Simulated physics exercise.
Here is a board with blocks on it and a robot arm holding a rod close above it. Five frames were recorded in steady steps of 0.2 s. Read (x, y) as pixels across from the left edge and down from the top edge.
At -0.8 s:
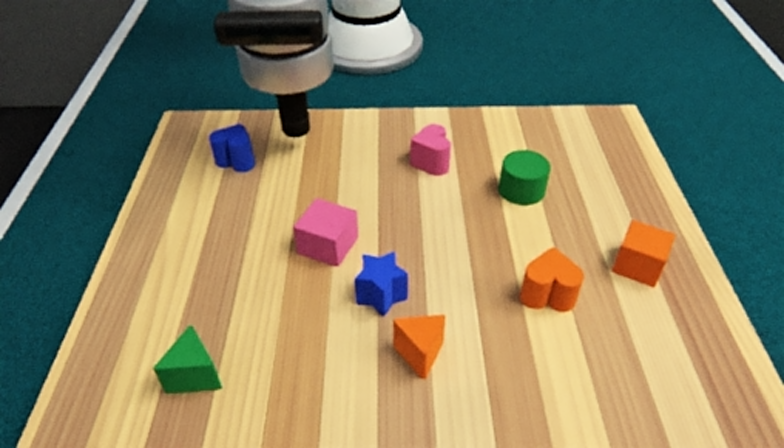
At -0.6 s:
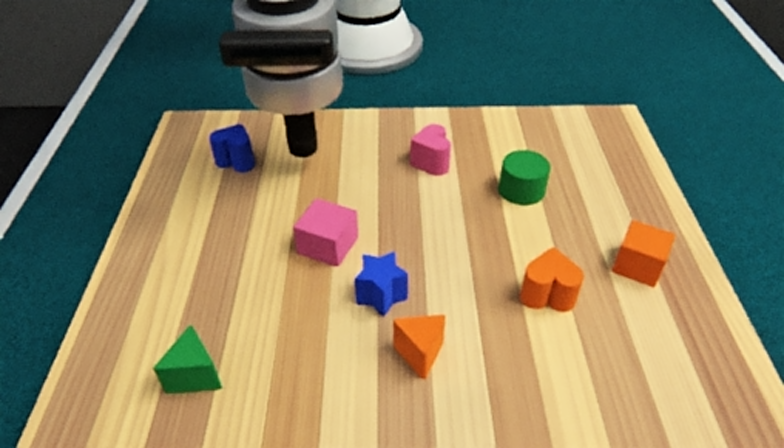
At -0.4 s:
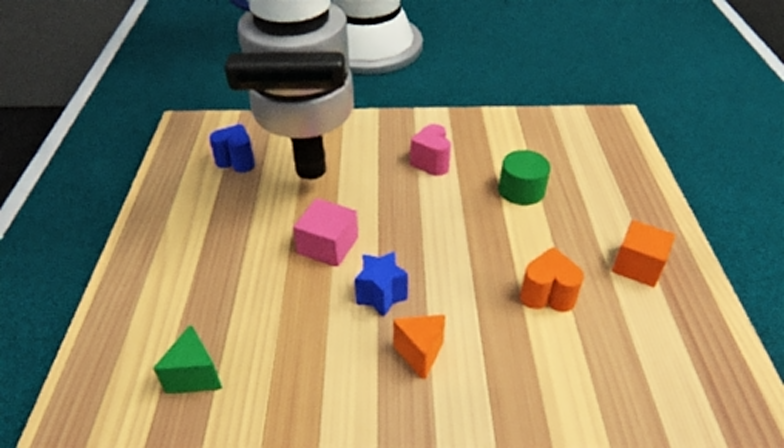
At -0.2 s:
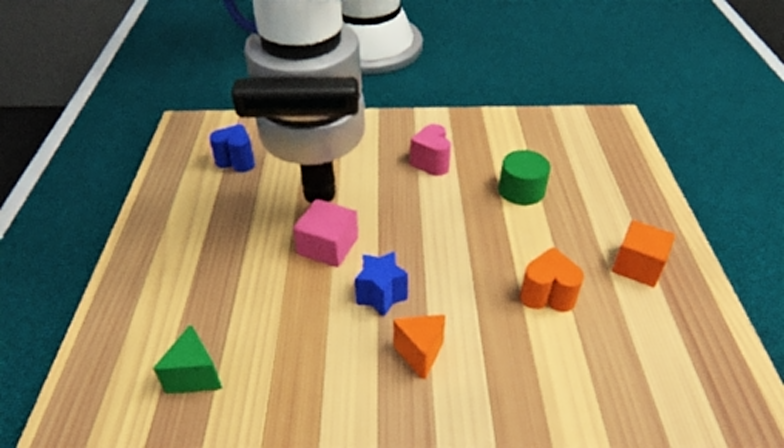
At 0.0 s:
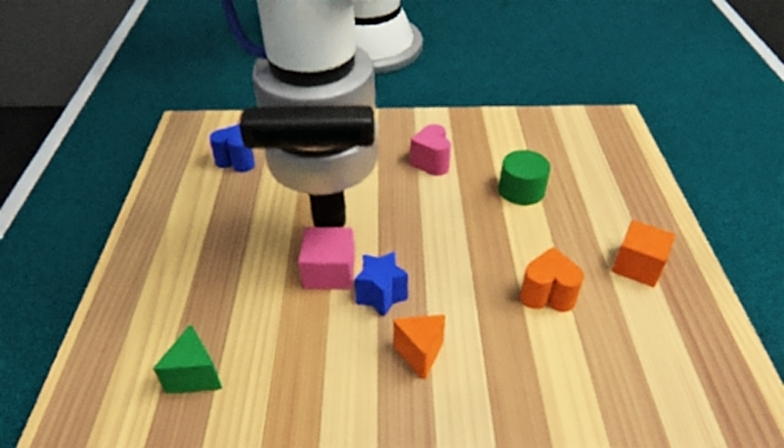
A robot arm with a dark rod moves steadily toward the viewer and slightly right, then nudges the pink cube a short way nearer and turns it slightly. The fixed, raised view looks down on a striped wooden board over a teal surface. A blue star and orange triangle sit near the cube, green triangle lower left, blue and pink hearts behind, and green cylinder, orange heart and orange cube rightward, all still.
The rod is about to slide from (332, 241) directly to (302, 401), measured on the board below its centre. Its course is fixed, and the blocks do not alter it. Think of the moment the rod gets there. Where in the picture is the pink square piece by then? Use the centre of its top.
Somewhere near (332, 409).
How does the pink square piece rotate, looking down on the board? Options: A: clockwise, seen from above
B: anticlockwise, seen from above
My answer is option B.
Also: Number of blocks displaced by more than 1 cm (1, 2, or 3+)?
I'd say one block gets moved.
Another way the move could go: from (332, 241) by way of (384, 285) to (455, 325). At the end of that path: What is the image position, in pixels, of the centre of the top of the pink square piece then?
When the path ends, it will be at (329, 269).
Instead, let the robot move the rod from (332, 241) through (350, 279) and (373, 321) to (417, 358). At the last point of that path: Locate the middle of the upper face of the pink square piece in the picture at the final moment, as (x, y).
I'd say the pink square piece ends with its top centre at (324, 305).
On the path given first. One third of the way, rod at (323, 269); pink square piece at (323, 295).
Two thirds of the way, rod at (312, 322); pink square piece at (322, 353), turned 30° anticlockwise.
At the end, rod at (298, 383); pink square piece at (332, 409), turned 55° anticlockwise; blue star unmoved.
